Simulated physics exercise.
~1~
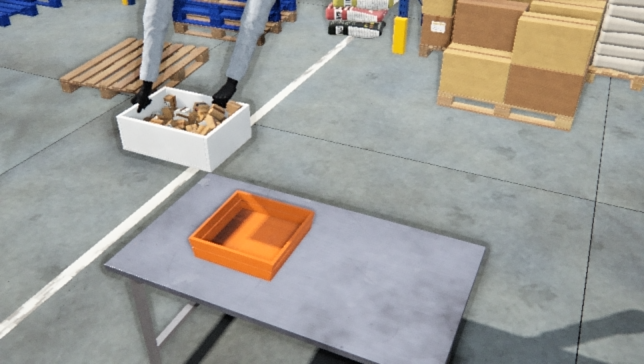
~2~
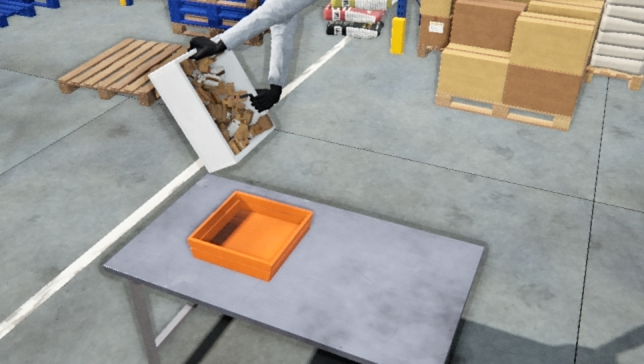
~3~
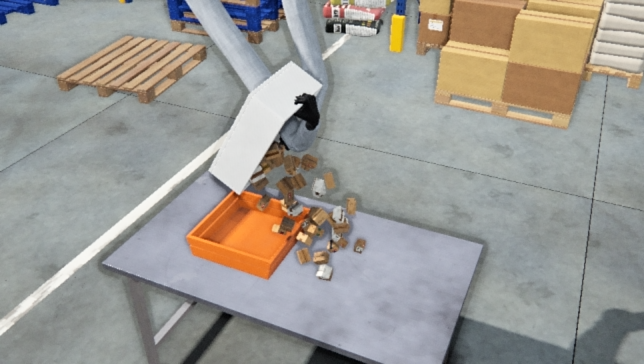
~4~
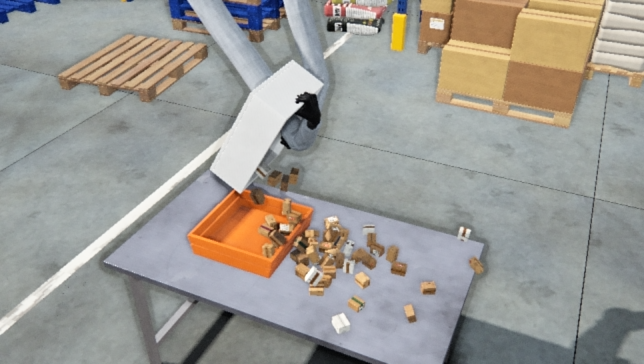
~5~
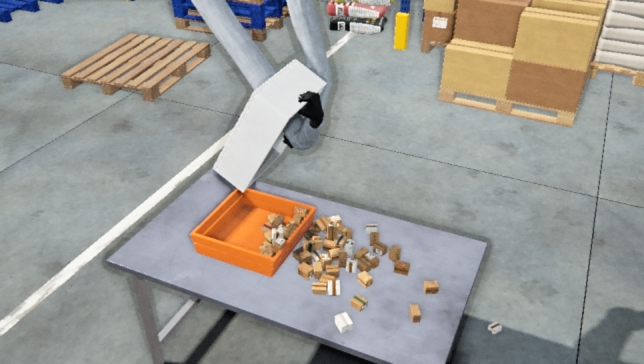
A person in grey with black gloves holds a white crate of small brown and pale parcels beside a grey table in a warehouse, seen from above by a slightly swaying camera. An orange basket sits on the table, with pallets and stacked boxes behind. The person tilts the crate up and tips it over toward the basket. Parcels pour out, some dropping into the basket but many landing to its right and scattering across the tabletop. One goes over the right edge to the floor. The crate stays upturned, with most parcels lying outside the basket.
